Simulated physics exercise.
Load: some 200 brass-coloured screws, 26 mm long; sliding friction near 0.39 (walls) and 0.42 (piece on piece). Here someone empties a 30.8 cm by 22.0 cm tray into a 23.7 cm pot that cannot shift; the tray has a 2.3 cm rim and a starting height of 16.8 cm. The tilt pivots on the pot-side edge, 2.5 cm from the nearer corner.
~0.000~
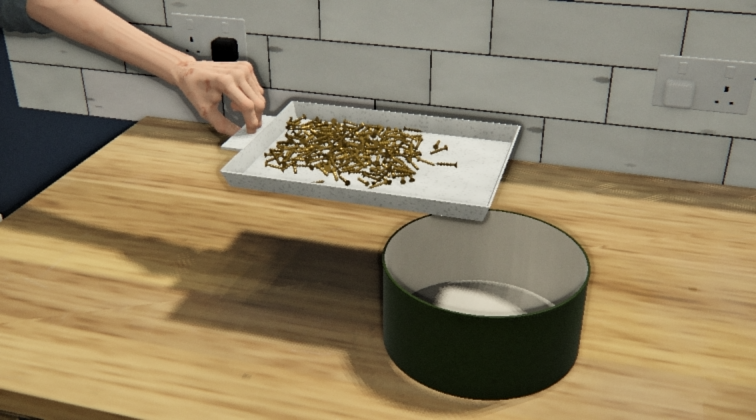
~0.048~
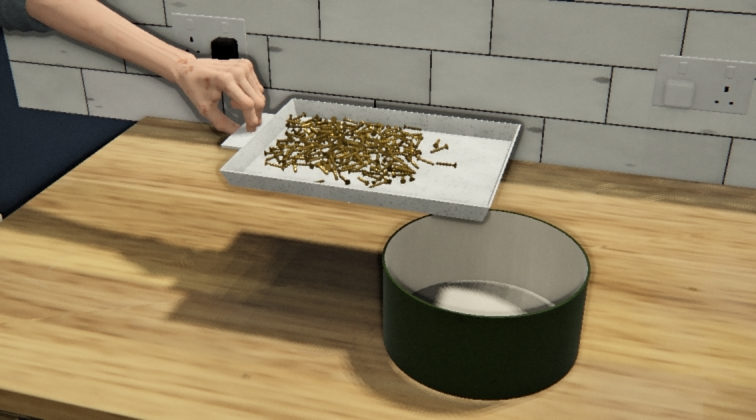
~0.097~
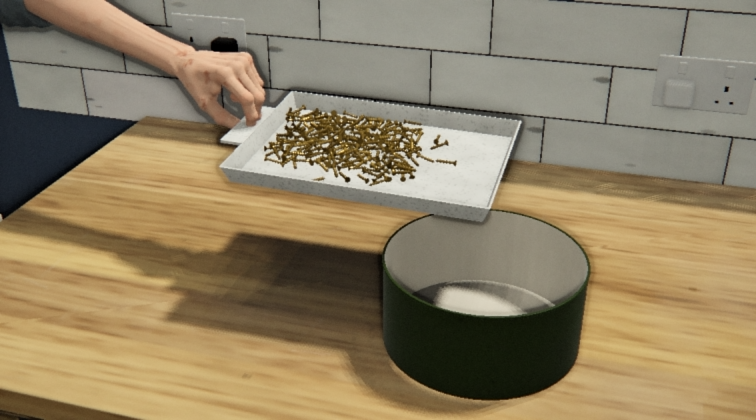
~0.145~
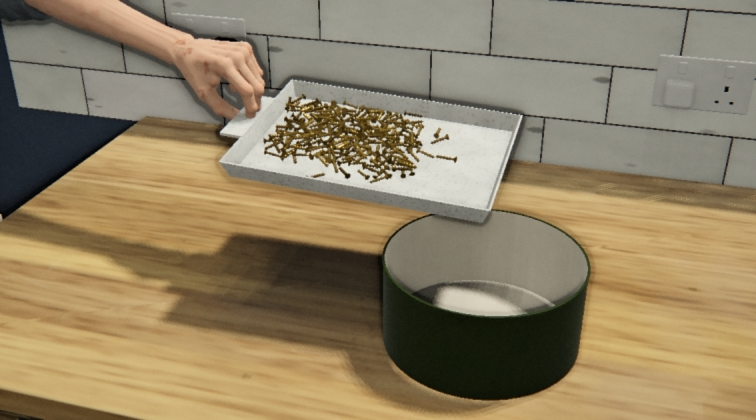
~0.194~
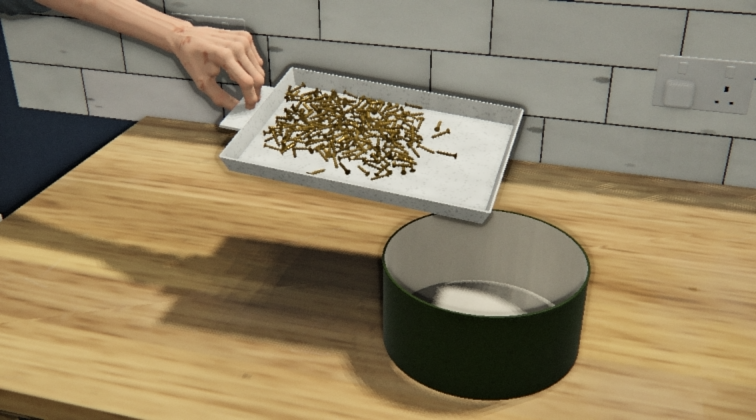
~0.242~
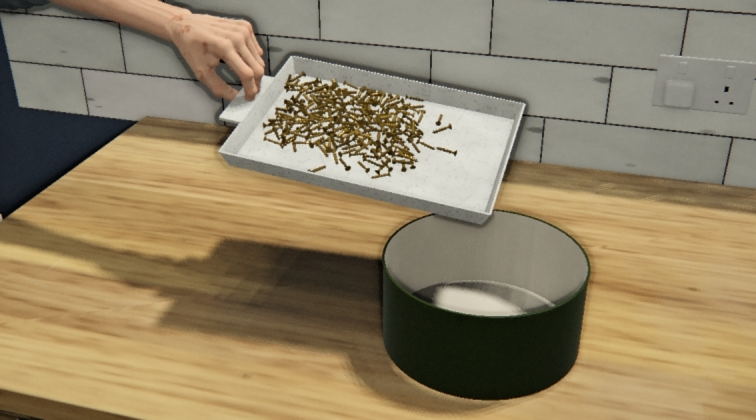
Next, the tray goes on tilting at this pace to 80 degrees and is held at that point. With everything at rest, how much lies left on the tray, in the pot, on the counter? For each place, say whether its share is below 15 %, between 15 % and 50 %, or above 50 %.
Result: Left on the tray: A low amount; pot: A majority; counter: A low amount.
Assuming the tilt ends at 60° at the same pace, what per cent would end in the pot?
Around 60 in a hundred.
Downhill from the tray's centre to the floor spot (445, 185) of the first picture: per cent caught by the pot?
Near 95 percent, give or take.
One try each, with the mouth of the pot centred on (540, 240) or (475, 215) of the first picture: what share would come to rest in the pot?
30 and 0 %.
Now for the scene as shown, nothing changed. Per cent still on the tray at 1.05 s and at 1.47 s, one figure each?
Earlier moment 65, later moment 5.
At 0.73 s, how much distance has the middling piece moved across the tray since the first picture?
Around 10 centimetres.
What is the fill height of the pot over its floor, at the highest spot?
It reaches roughly 2.5 cm.
After 0.73 s, tilt 45 degrees; the tray holds 100 %, the pot 0 %.
After 1.05 s, tilt 66 degrees; the tray holds 65 %, the pot 20 %.
After 1.47 s, tilt 80 degrees; the tray holds 5 %, the pot 85 %.
At rest (2.5 s), tray 0 %, pot 95 %, counter 5 %.
